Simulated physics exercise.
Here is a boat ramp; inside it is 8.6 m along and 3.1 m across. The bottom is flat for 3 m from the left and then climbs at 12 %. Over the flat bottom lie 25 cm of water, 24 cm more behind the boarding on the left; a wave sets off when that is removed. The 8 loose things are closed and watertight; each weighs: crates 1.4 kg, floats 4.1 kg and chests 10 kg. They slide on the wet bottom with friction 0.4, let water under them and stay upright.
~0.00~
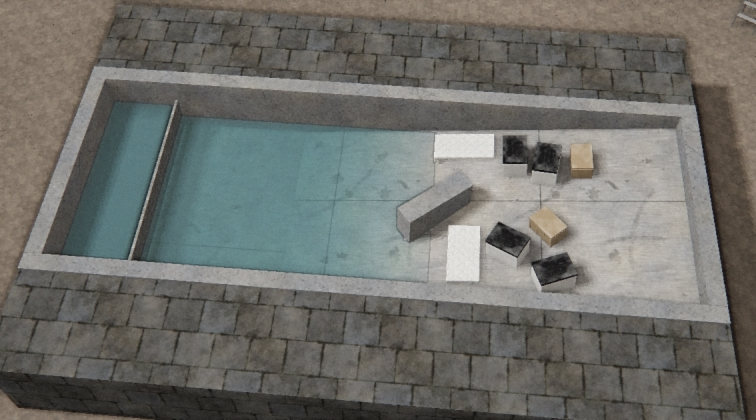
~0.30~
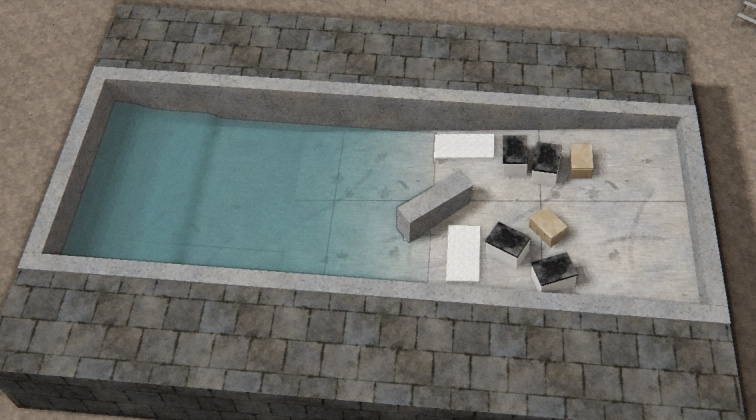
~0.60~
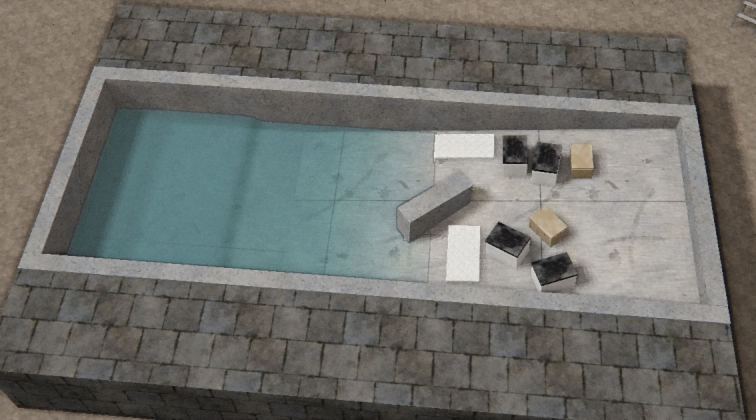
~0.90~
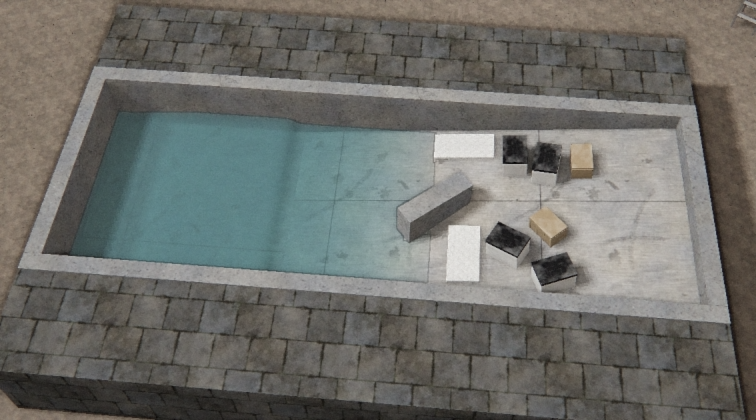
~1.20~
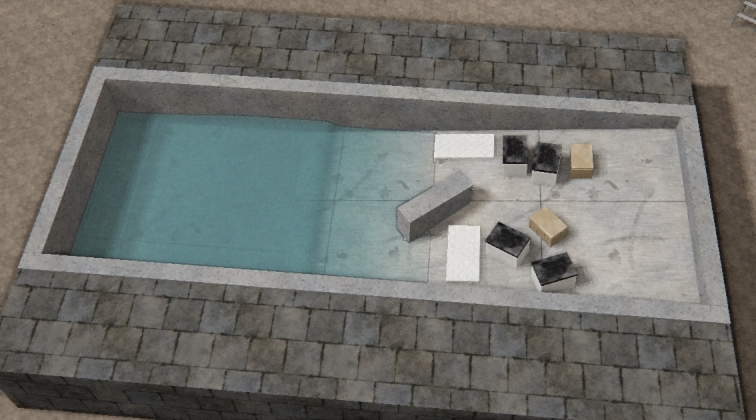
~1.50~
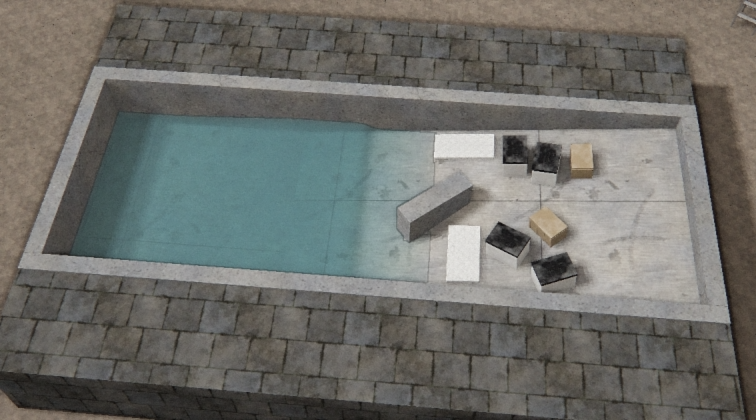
The clip opens on a stone-edged basin, teal water at its left behind a thin upright divider, with white slabs, a gray block and small boxes on the dry right side. The divider disappears, and a low wave travels rightward across the water toward the gray block, while every object stays still.
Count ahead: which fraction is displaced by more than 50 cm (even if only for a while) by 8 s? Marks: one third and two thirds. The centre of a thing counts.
It is between one and two thirds.
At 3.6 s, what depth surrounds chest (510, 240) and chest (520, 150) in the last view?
Roughly 4 and 4 cm.
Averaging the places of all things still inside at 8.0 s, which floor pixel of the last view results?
Near (440, 222).
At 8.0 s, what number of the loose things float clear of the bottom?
I count 4.
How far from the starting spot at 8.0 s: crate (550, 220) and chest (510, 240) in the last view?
In turn: 250 cm, 250 cm.
After 2.1 s 0 of 8 are over 50 cm from their spots; 0 afloat.
After 3.6 s 0 of 8 are over 50 cm from their spots; 2 afloat.
After 5.6 s 4 of 8 are over 50 cm from their spots; 3 afloat.
After 8.0 s 4 of 8 are over 50 cm from their spots, and 4 have been at some point; 4 afloat.
